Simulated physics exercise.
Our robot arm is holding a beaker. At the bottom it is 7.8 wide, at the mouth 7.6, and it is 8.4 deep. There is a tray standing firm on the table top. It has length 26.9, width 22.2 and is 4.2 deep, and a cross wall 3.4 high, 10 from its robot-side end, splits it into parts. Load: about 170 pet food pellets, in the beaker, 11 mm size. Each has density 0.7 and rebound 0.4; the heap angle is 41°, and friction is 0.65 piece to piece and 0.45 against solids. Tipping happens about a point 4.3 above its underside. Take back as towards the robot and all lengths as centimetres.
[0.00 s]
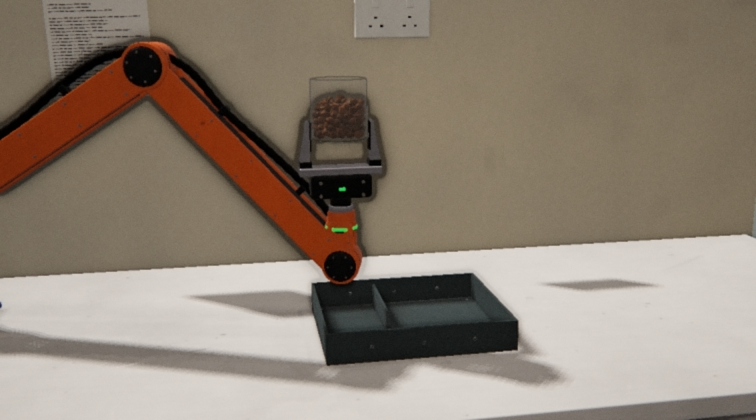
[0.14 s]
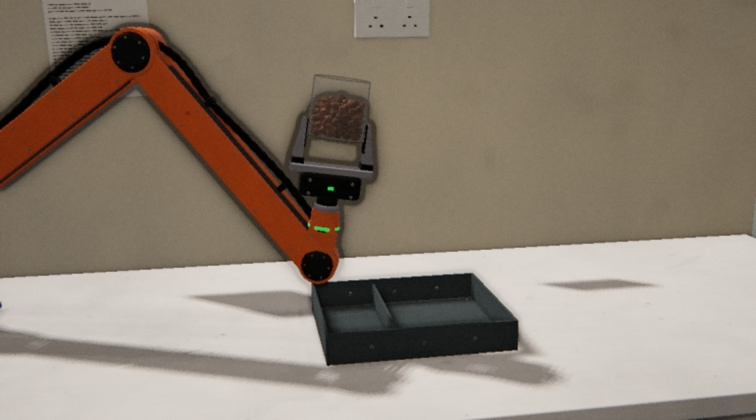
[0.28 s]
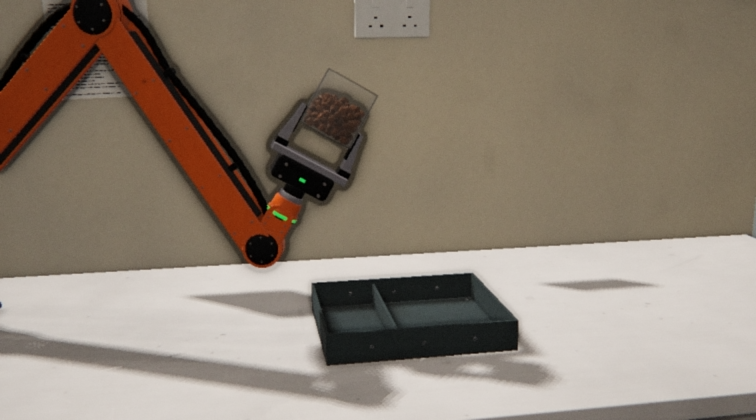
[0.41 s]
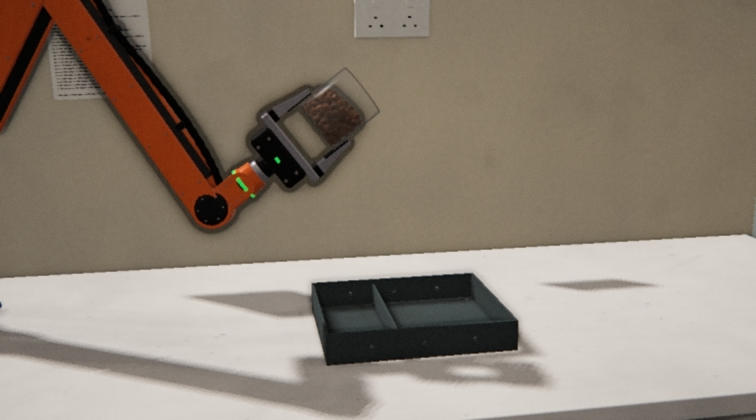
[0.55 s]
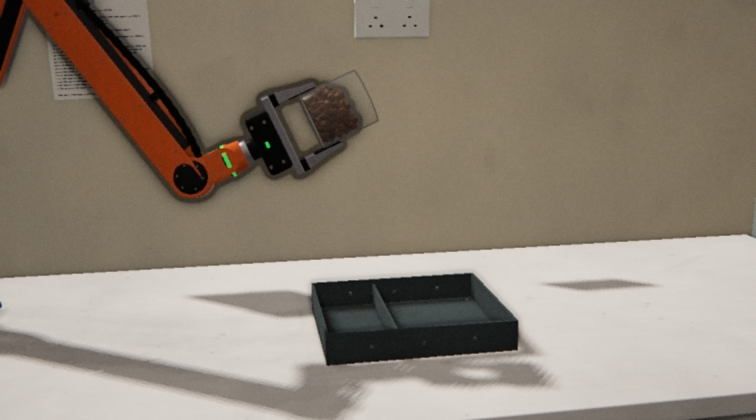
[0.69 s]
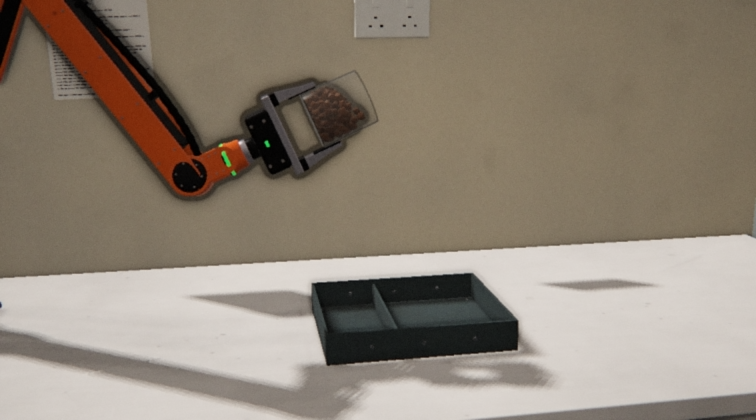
Above a white tabletop with a divided dark tray, an orange robot arm tilting a clear container of brown pellets rightward.
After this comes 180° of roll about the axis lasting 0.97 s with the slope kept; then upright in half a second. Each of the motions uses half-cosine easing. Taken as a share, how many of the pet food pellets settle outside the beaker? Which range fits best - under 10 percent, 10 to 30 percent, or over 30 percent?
The best fit is under 10 percent.
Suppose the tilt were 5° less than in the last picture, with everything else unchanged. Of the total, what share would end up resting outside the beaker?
About 0 %.
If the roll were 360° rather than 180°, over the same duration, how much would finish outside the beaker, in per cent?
Then roughly 0 per cent.
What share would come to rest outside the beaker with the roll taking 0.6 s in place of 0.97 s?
Then roughly 0 per cent.
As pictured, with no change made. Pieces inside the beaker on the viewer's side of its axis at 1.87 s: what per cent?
My guess would be around 45 per cent.
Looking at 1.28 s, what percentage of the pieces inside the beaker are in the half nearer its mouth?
25 %.
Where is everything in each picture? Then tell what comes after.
The beaker middle at (339, 109), upright; upper third of the load around (338, 107), from x 315 to 365, top at y 100; 173 in the beaker, in the first frame.
The beaker middle at (339, 109), tipped 9°; upper third of the load around (336, 107), from x 315 to 360, top at y 100, in the second frame.
The beaker middle at (338, 109), tipped 30°; upper third of the load around (331, 107), from x 305 to 360, top at y 95, in the third frame.
The beaker middle at (338, 109), tipped 53°; upper third of the load around (327, 102), from x 305 to 355, top at y 90, in the fourth frame.
The beaker middle at (338, 109), tipped 66°; upper third of the load around (327, 100), from x 305 to 355, top at y 90, in the fifth frame.
The beaker middle at (338, 109), tipped 67°; upper third of the load around (327, 101), from x 305 to 360, top at y 90; 173 in the beaker, in the sixth frame.
After 1.28 s, tipped 67°, highest piece 37 above the table; 173 in the beaker.
After 1.87 s, tipped 43°, highest piece 36 above the table; 173 in the beaker.
After 2.36 s, upright, highest piece 37 above the table; 173 in the beaker.
After 3.06 s, upright, highest piece 37 above the table; 173 in the beaker.
In the end, 173 in the beaker. That is 0 % outside the beaker.
